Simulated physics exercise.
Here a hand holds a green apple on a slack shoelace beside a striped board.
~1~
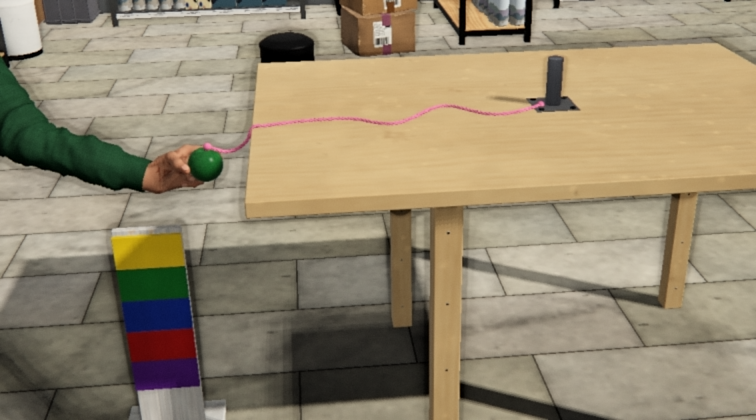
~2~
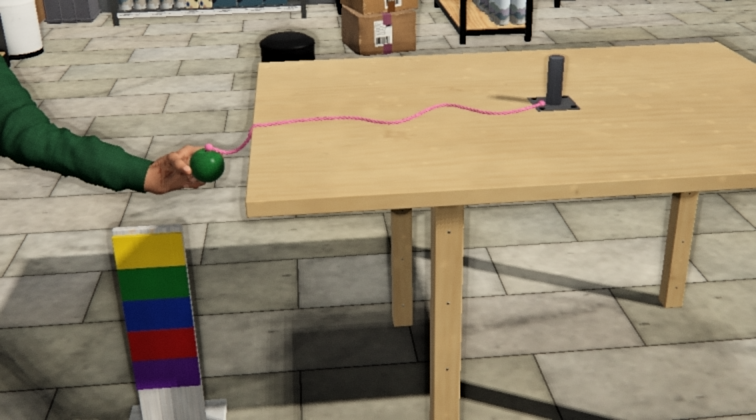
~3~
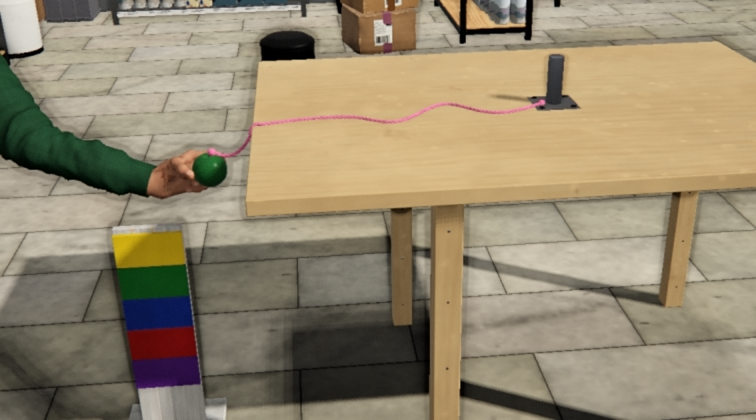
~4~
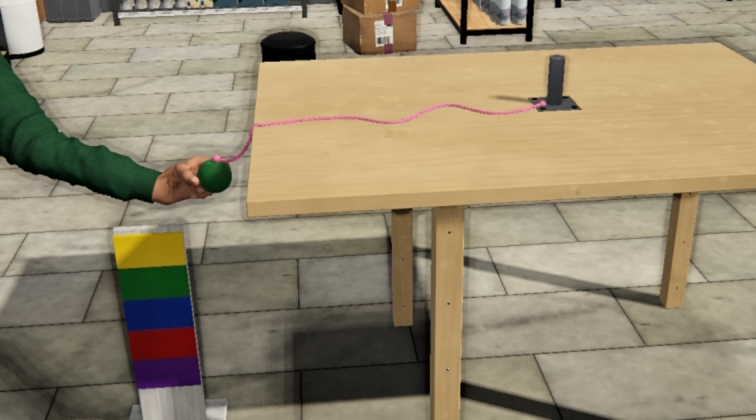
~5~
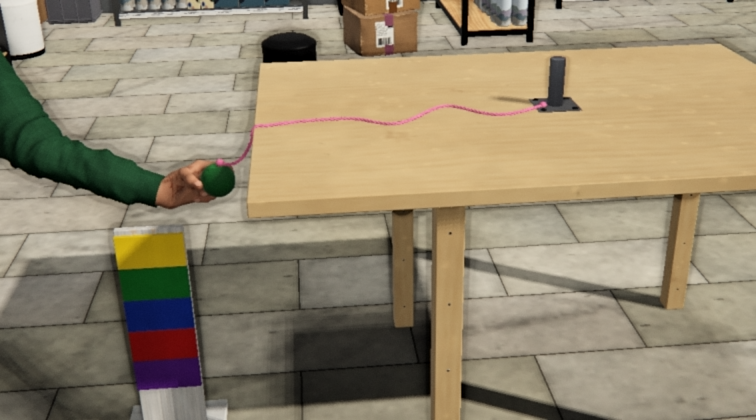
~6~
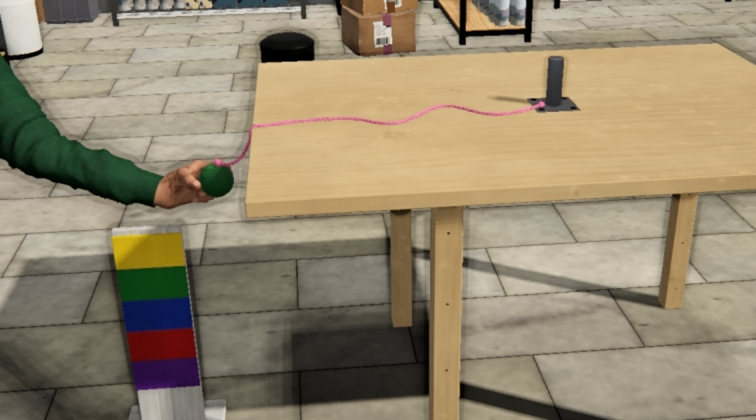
In a workshop, a green-sleeved hand holding a green ball on a slack pink cord, shifting slightly down and right beside a striped board.
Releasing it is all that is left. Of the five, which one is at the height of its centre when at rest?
At rest, its centre is at the height of yellow.
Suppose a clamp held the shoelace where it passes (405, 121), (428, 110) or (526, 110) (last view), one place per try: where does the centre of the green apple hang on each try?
Per try (px, approx.): (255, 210), (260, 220), (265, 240).
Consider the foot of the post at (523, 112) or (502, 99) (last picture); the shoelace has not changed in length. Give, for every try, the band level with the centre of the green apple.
Answer, in order: Green, green.
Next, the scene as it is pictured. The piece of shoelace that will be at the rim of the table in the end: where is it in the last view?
You'll find it somewhere near (293, 122).
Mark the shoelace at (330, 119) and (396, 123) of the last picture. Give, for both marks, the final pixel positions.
Point one to (288, 121), point two to (357, 117).
A little later, apple near (281, 230); level with yellow.
Next, apple near (255, 238); level with yellow.
When it is over, apple near (264, 237); level with yellow. The shoelace holds its middle at yellow.
